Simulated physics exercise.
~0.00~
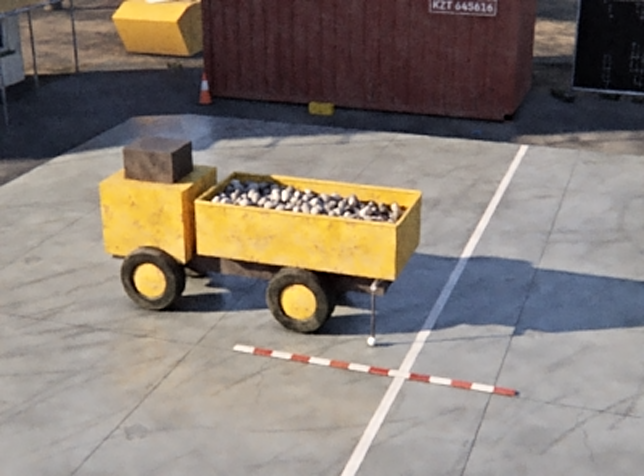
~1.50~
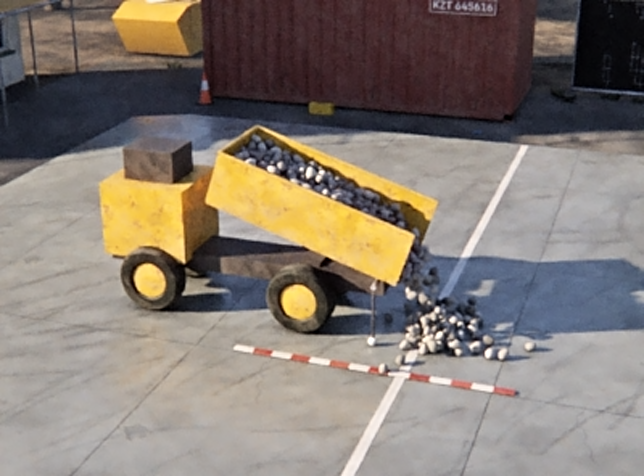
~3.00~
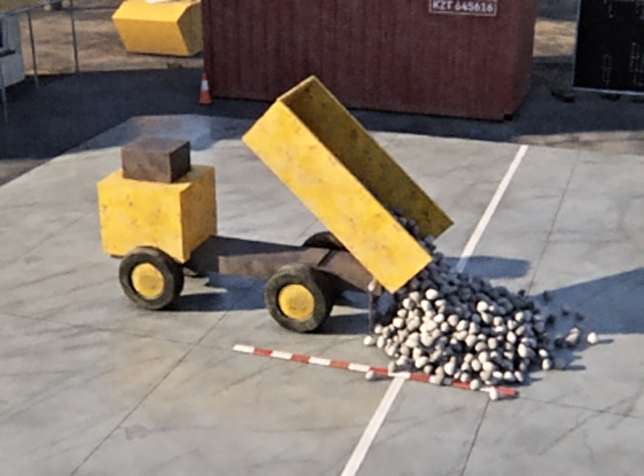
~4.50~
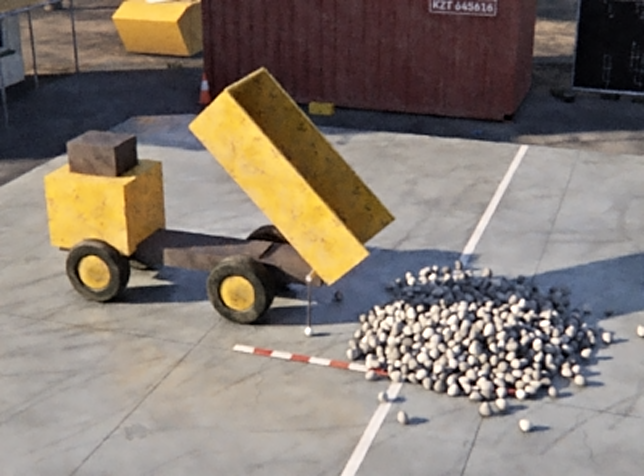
Yellow tipping truck raising its bed, pouring rounded stones across a white line, then pulling left from the spread-out heap.
